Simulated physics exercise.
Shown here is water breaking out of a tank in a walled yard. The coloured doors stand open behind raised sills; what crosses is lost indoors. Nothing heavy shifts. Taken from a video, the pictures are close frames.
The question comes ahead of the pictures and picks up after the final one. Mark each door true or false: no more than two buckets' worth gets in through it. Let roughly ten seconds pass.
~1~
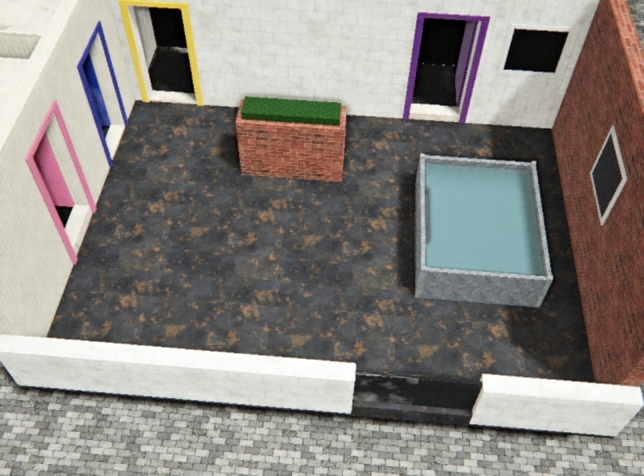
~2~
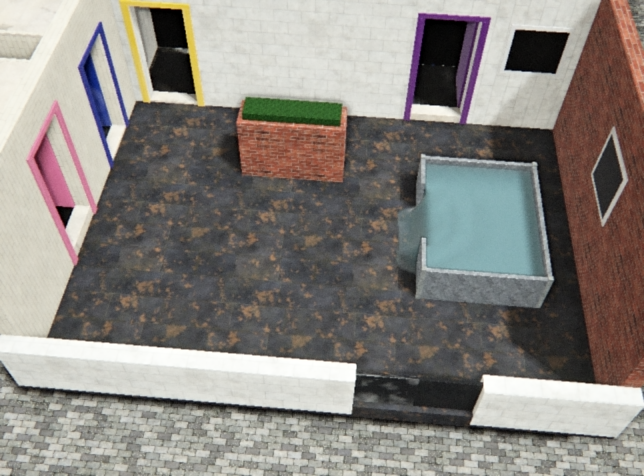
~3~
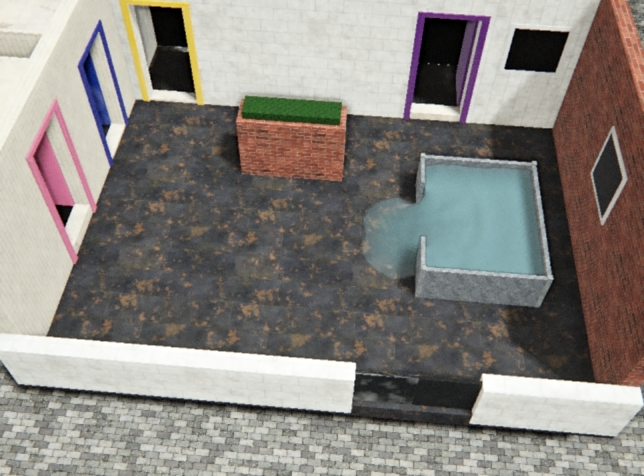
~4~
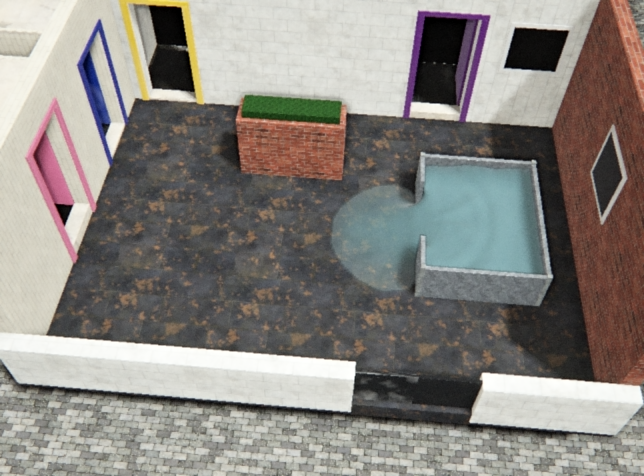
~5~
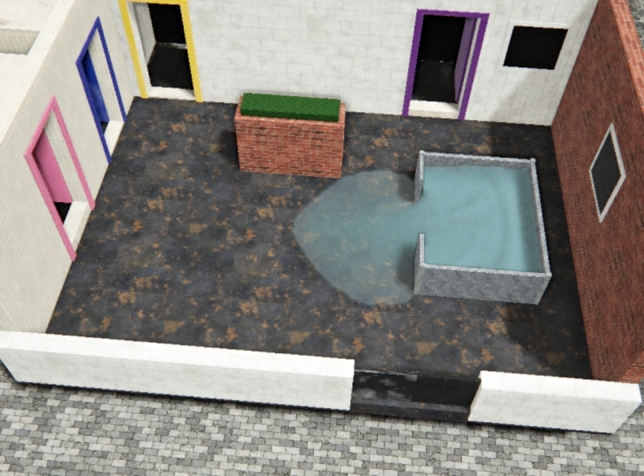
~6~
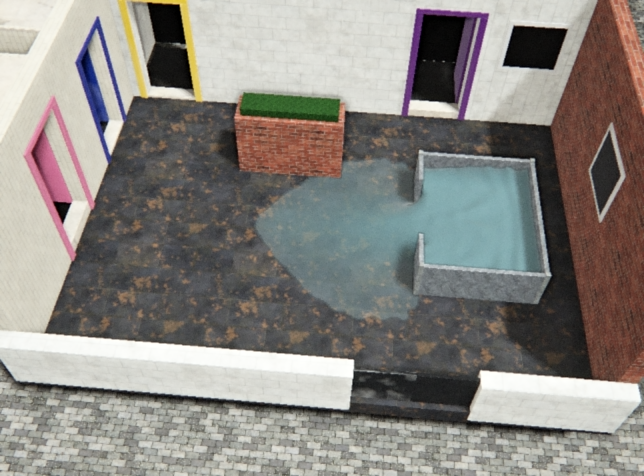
Pink door: True, blue door: False, purple door: True, yellow door: False.
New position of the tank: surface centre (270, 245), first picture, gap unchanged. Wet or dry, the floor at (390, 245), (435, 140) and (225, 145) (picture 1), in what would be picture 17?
In order: Untouched, untouched, untouched.
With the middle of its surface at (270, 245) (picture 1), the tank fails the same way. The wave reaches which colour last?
It's the door marked purple that is reached last.
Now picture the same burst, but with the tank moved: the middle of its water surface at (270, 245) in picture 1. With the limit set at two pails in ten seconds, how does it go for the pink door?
As far as I can tell, pink gets swamped.
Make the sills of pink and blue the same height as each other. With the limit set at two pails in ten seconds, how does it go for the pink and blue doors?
With the sills traded, the pink door overflows the limit and the blue door stays within it.
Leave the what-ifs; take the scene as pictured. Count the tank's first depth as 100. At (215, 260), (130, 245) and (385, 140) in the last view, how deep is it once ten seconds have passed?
Approx. values, in order: 8 %, 8 %, 8 %.
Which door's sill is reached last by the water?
It's the yellow one.
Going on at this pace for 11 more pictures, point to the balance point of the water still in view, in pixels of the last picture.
Estimate: (366, 236).
A moment on, water covers 30 % of the floor; the pink door not reached, the blue door not reached, the purple door not reached, the yellow door not reached.
Next, water covers 50 % of the floor; the pink door wet at the sill, nothing in, the blue door under two buckets in, the purple door not reached, the yellow door not reached.
Then, water covers 60 % of the floor; the pink door under two buckets in, the blue door over two buckets in, the purple door wet at the sill, nothing in, the yellow door wet at the sill, nothing in.
Later, water covers 65 % of the floor; the pink door under two buckets in, the blue door over two buckets in, the purple door wet at the sill, nothing in, the yellow door over two buckets in.
In the end, water covers 95 % of the floor; the pink door under two buckets in, the blue door far over two buckets in, the purple door wet at the sill, nothing in, the yellow door far over two buckets in.
